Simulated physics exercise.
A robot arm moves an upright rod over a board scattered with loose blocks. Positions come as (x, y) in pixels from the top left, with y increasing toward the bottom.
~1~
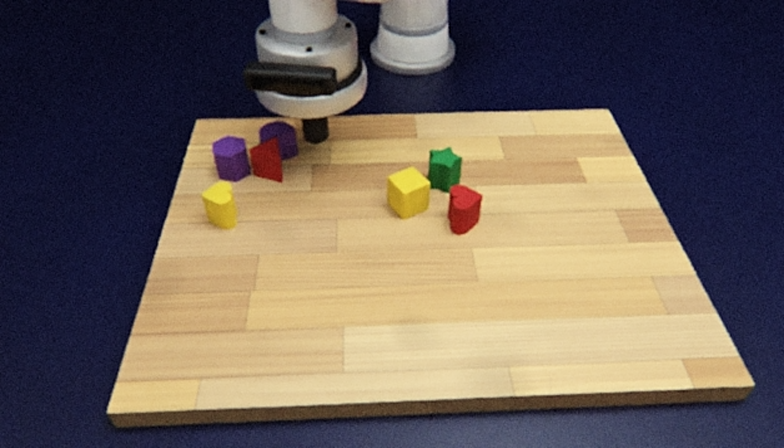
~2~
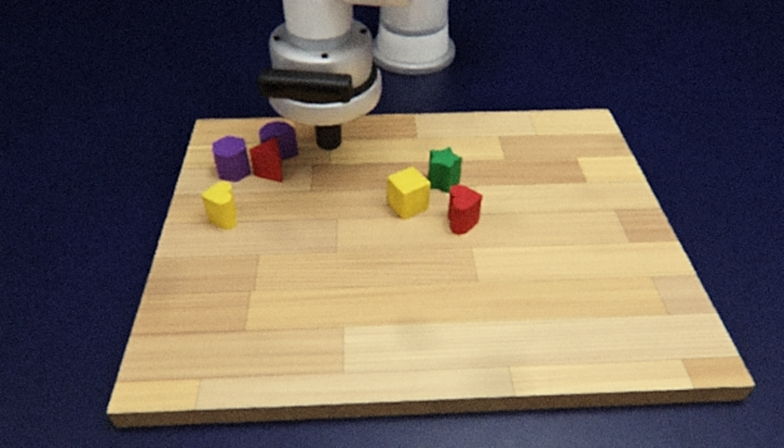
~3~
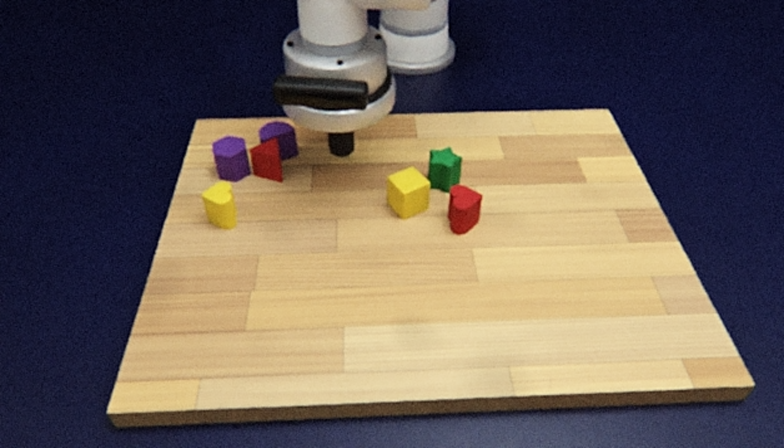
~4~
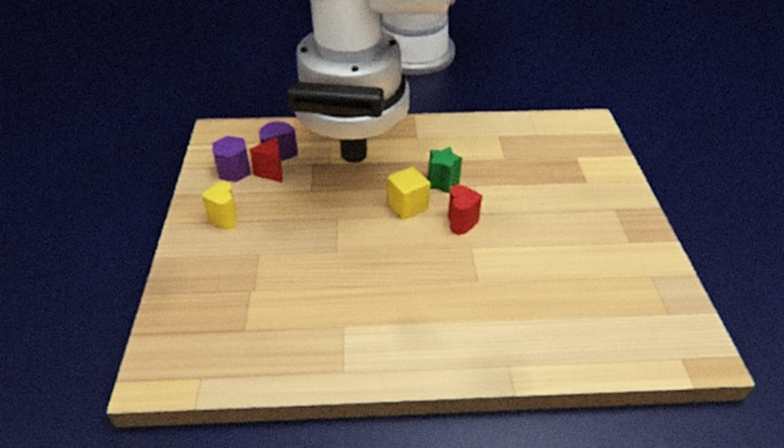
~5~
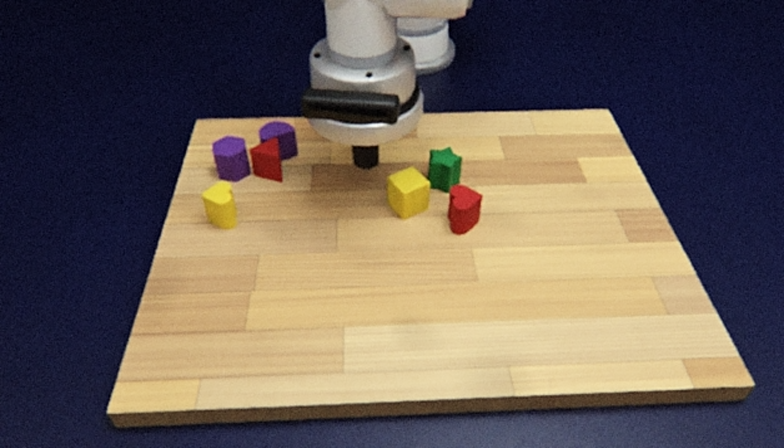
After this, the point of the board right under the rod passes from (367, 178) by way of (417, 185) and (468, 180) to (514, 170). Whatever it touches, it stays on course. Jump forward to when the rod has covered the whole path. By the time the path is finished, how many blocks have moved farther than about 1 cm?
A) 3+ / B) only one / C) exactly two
The correct letter is B.
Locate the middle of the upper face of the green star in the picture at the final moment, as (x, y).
Its top face will be centred at roughly (544, 143).
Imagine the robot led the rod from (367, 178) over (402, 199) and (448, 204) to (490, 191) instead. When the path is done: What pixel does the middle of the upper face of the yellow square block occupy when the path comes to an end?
So, by the moment the path ends, you'll find the top centre of the yellow square block at (443, 199).
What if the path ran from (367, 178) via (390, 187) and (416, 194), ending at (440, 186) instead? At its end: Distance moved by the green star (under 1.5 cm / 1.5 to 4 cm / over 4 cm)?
Between 1.5 and 4 cm.
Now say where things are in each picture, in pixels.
The first picture shows rod tip (317, 137); block tops, yellow square block (409, 179); green star (445, 156); red heart (465, 196).
The second picture shows rod (329, 144); blocks unchanged.
The third picture shows rod (342, 150); blocks unchanged.
The fourth picture shows rod (354, 156); blocks unchanged.
The fifth picture shows rod (366, 162); yellow square block (409, 179); green star (445, 156); red heart (465, 196).
What follows on the original path. One third of the way, rod (419, 169); yellow square block (412, 180), turned 15° clockwise.
Two thirds of the way, rod (471, 164); yellow square block (412, 180), turned 15° clockwise; green star (497, 151), turned 10° anticlockwise.
At the end, rod (517, 154); yellow square block (412, 180), turned 15° clockwise; green star (544, 143); red heart in place.
